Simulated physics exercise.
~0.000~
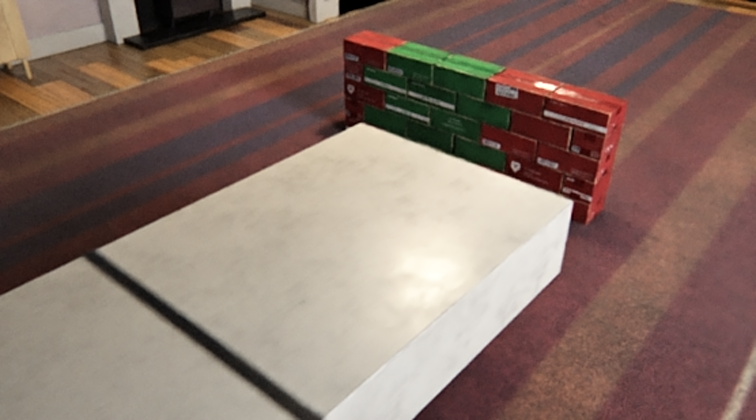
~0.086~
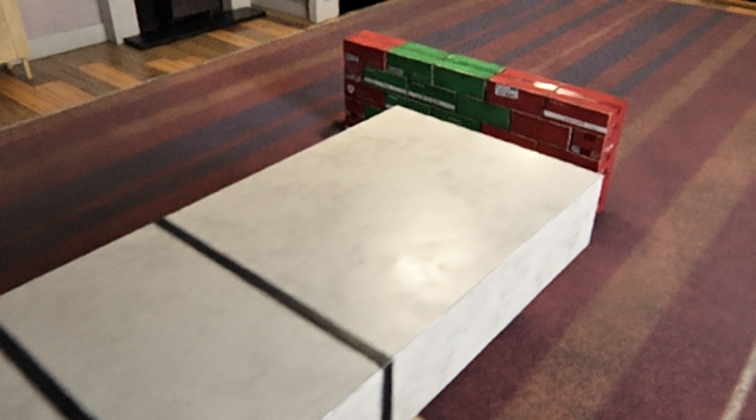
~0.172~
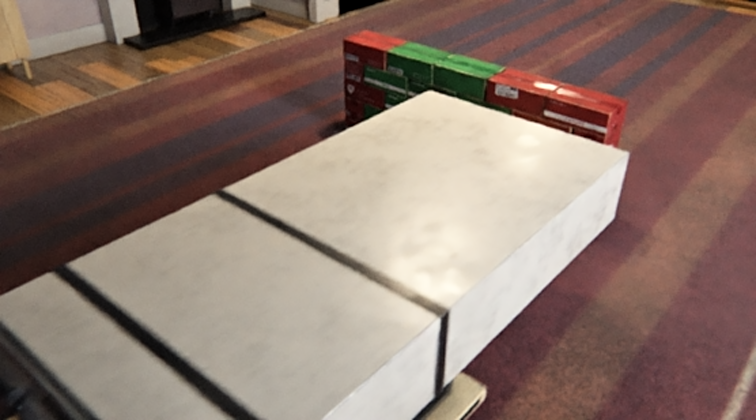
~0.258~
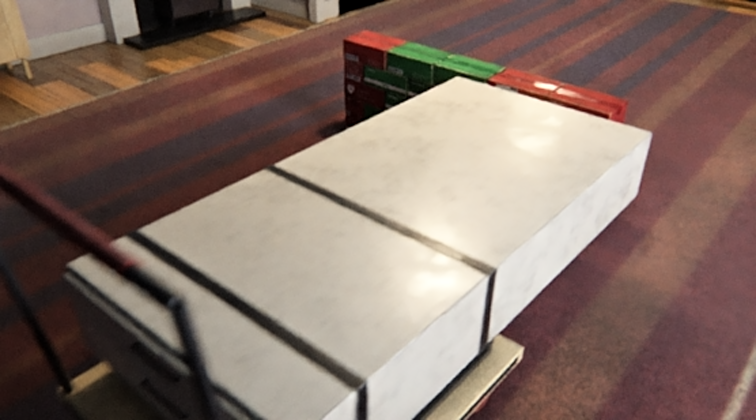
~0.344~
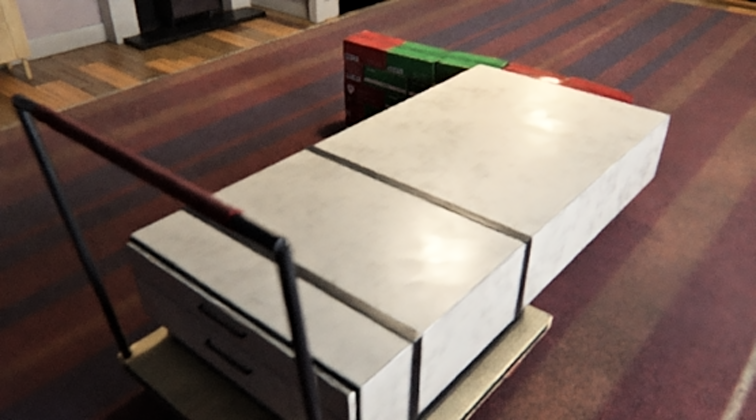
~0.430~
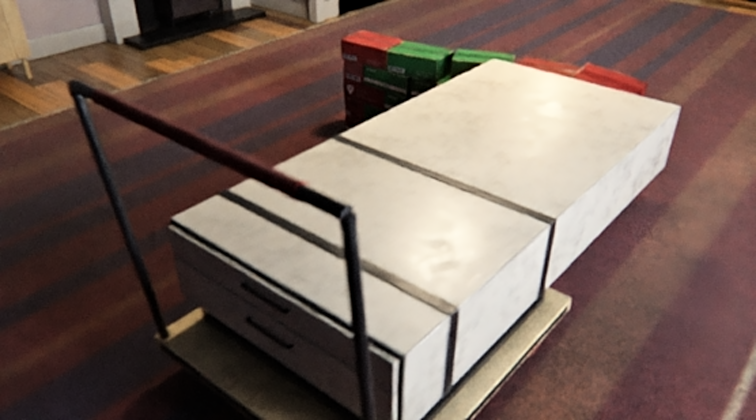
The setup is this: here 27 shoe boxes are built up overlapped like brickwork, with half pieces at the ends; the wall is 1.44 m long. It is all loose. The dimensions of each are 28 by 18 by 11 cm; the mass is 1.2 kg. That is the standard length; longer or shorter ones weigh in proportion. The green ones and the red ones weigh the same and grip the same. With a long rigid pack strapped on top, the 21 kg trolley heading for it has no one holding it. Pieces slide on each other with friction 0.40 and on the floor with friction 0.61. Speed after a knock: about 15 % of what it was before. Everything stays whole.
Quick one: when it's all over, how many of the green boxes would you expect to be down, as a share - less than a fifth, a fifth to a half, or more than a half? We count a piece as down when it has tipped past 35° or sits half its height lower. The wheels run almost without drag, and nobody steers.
I'd say a fifth to a half.
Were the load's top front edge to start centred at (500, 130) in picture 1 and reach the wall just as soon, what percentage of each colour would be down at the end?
Down at the end: Red 50 per cent, green 50 per cent.
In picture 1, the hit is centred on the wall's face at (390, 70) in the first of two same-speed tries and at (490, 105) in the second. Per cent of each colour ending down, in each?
For red it's 30 then 50 per cent, for green 70 then 60 per cent.
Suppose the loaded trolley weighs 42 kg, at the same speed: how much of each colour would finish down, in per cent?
Red 50, green 50 %.
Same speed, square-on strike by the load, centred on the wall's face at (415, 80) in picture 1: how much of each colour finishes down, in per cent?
Result - red: 50 %; green: 60 %.
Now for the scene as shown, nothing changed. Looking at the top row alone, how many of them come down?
4.
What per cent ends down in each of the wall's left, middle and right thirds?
Left 10, middle 60, right 80 per cent.
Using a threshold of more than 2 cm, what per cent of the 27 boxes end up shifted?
It comes to 60 percent.
After 0.54 s, load 32 cm past the wall's line, still rolling; 1 of the 12 green boxes down (7 of 27 in all colours); top green box 13° from how it stood; top red box 14 mm from its place.
After 0.80 s, load 67 cm past the wall's line, still rolling; 5 of the 12 green boxes down (11 of 27 in all colours); top green box 48° from how it stood, 7 cm lower; top red box 14 mm from its place.
After 1.30 s, load 1.18 m past the wall's line, still rolling; 5 of the 12 green boxes down (12 of 27 in all colours); top green box on its side; top red box 14 mm from its place.
In the end (2.4 s), load 1.02 m past the wall's line, still rolling; 5 of the 12 green boxes down (13 of 27 in all colours); top green box on its side; top red box 15 mm from its place. That is 42 per cent. From the last view, middles, top green box near (476, 91), top red box near (373, 49).
